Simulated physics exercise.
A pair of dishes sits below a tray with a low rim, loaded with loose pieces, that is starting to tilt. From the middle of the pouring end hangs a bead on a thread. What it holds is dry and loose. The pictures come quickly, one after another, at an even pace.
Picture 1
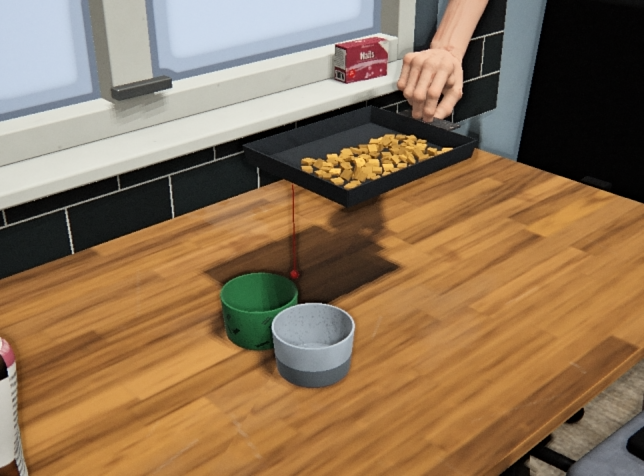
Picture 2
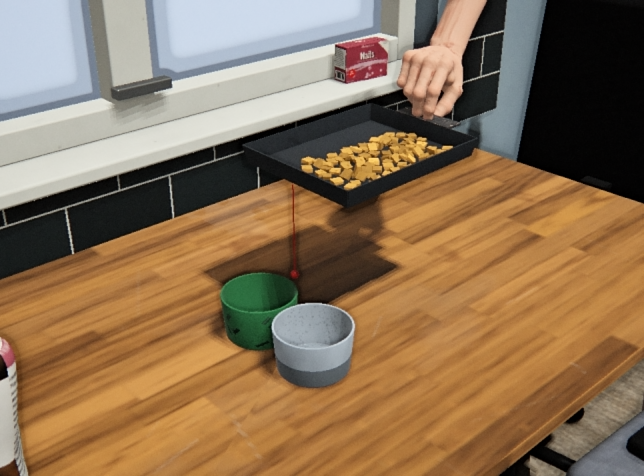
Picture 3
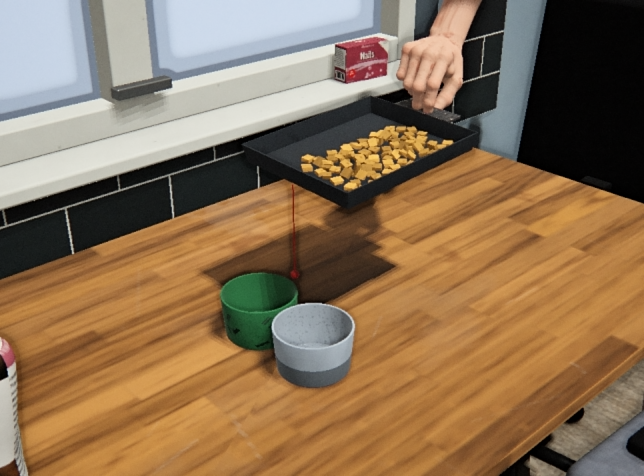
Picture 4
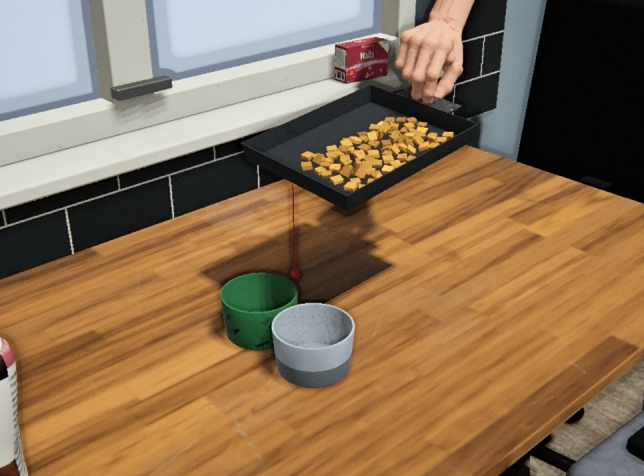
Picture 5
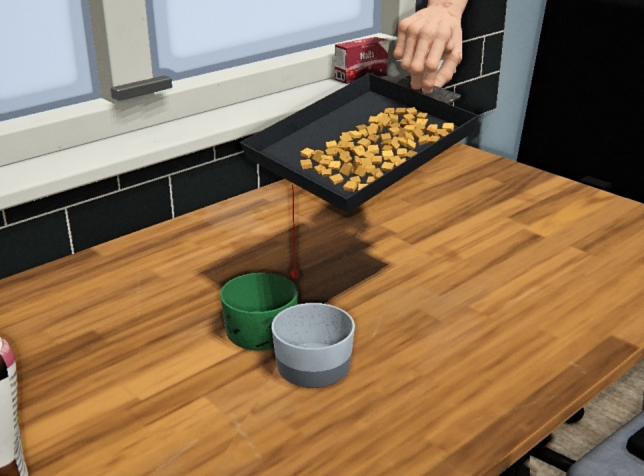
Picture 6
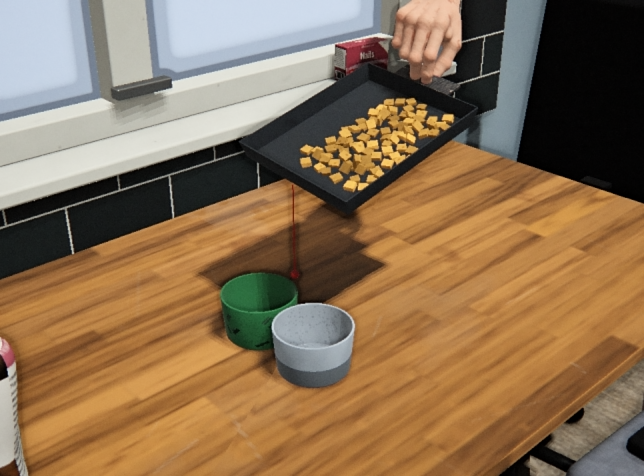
On a wooden kitchen counter, a green dish and a gray dish sat below a black tray of cereal squares, as a hand gradually raised its far end, tilting it toward its lower right corner.
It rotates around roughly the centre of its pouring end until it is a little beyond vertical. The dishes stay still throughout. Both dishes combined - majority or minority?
Majority.
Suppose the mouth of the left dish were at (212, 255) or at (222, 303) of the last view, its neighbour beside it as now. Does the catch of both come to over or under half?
The first place gets a lesser share, the second a lesser share.
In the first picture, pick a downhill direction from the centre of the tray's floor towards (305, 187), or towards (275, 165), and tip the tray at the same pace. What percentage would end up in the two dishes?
About 90 and 10 percent.
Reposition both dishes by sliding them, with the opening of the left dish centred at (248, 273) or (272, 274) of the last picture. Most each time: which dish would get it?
Placement one: The right-positioned dish. Placement two: The right-positioned dish.
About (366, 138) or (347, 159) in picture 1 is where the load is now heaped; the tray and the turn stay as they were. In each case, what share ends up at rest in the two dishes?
Some 90 and then some 90 per cent.
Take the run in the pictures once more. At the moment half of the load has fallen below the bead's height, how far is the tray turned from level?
I'd say it is tilted about 110°.
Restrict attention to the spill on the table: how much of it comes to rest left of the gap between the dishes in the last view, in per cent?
Near 20 per cent.
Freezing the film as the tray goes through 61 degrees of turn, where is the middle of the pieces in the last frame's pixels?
Roughly at (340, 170).
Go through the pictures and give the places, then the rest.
In the first picture, corners of the pouring end near (248, 145) and (348, 188), level; middle of the load near (373, 163), cereal squares; left dish near (230, 323); right dish near (283, 358); bead on its thread near (295, 275).
In the second picture, corners of the pouring end near (248, 145) and (348, 188), level; middle of the load near (373, 162).
In the third picture, corners of the pouring end near (247, 144) and (347, 190), tipped barely, lowest at the right corner; middle of the load near (373, 159).
In the fourth picture, corners of the pouring end near (246, 143) and (347, 193), tipped a little, lowest at the right corner; middle of the load near (373, 154).
In the fifth picture, corners of the pouring end near (245, 142) and (346, 195), tipped a little, lowest at the right corner; middle of the load near (373, 150).
In the sixth picture, corners of the pouring end near (244, 141) and (346, 198), tipped clearly, lowest at the right corner; middle of the load near (372, 145); left dish near (230, 323); right dish near (283, 358).
Shortly afterwards, tray tipped steeply; the whole lot on the tray.
Next, tray tipped right over; the bulk on the tray; a little in the right dish; only a few outside both; only a few in the air.
Some moments later, tray tipped past a quarter turn; the bulk in the right dish; only a few in the left dish; a little outside both.
In the end, tray tipped past a quarter turn; the bulk in the right dish; only a few in the left dish; a little outside both.
